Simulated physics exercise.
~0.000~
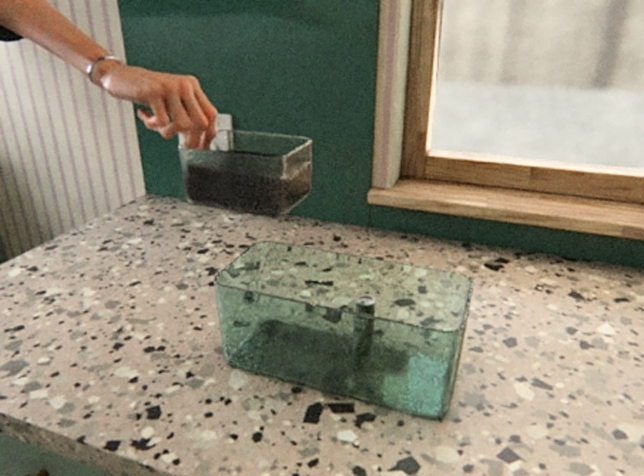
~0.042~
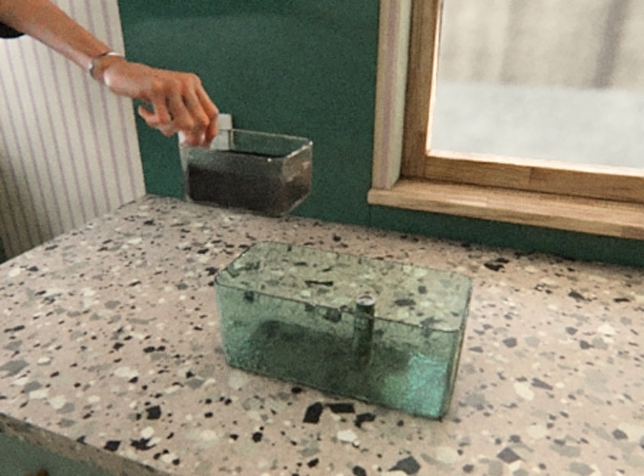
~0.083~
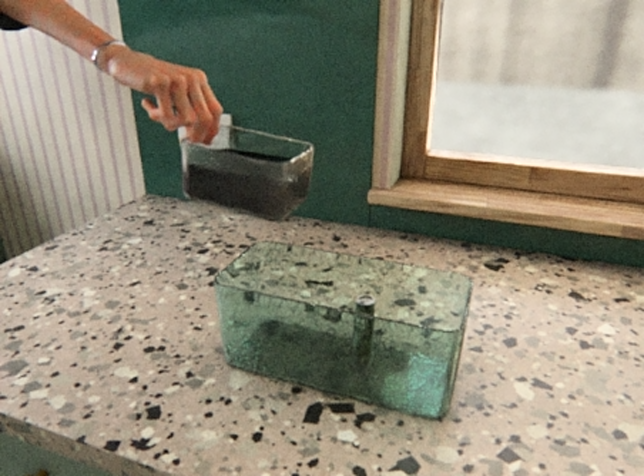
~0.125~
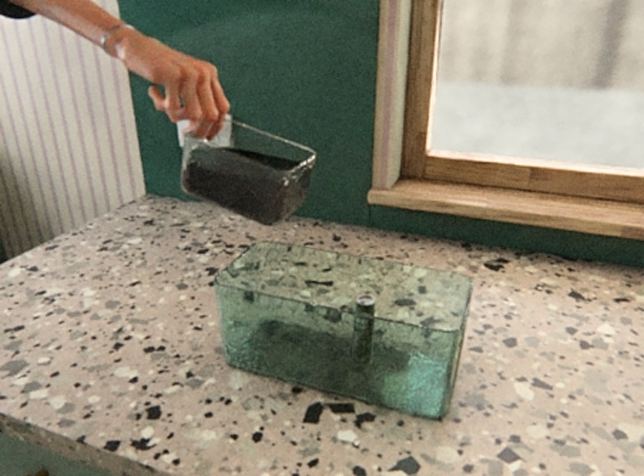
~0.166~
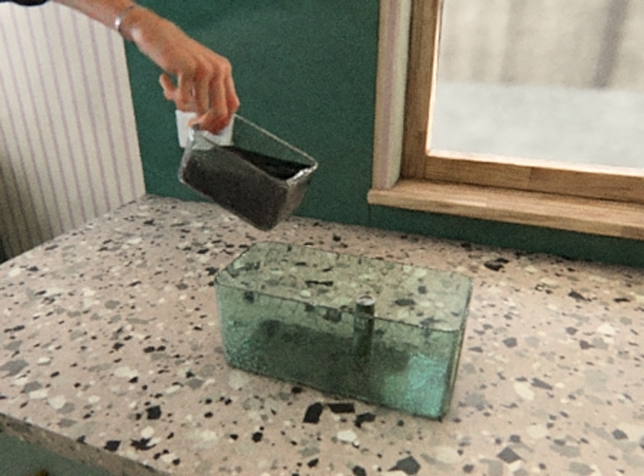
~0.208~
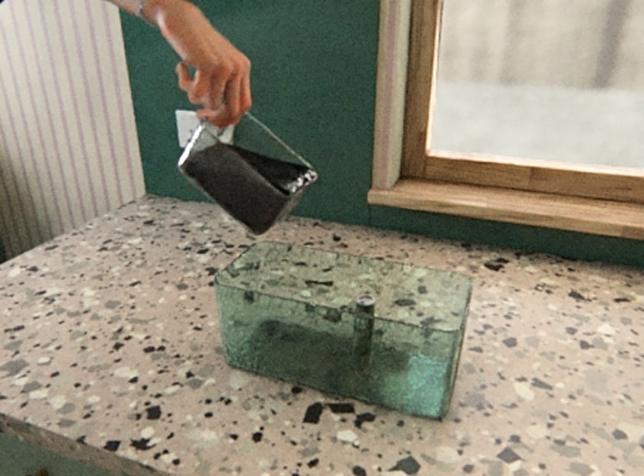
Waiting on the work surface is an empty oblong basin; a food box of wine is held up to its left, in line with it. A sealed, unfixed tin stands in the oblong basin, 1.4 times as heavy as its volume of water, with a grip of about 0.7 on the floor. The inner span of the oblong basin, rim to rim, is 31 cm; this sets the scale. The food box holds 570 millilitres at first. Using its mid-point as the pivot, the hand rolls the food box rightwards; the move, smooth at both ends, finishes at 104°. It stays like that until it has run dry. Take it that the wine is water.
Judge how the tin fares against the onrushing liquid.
It gets bowled over.
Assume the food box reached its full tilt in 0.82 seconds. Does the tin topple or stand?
The tin keeps standing.
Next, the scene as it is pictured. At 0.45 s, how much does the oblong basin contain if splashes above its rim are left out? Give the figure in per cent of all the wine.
Around 36%.
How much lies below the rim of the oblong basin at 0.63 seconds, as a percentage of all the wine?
Roughly 90 %.
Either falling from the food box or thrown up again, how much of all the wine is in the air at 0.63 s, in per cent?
Estimated airborne part: Roughly 5 per cent.
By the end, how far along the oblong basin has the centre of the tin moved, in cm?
All told, the tin's centre has moved close to 6.0 cm.
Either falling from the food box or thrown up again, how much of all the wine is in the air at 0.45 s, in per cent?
Estimate: About 44 % of all of it.
After 0.45 s the tilt is 100° and 21 per cent is still to pour; the tin stands where it began.
After 0.63 s the tilt is 104° and 5 per cent is still to pour; the tin leans 6°.
After 0.82 s the tilt is 104° and 1 per cent is still to pour; the tin leans 8°.
After 1.02 s the tilt is 104° and 0 per cent is still to pour; the tin leans 44°.
In the end the tin lies on its side.
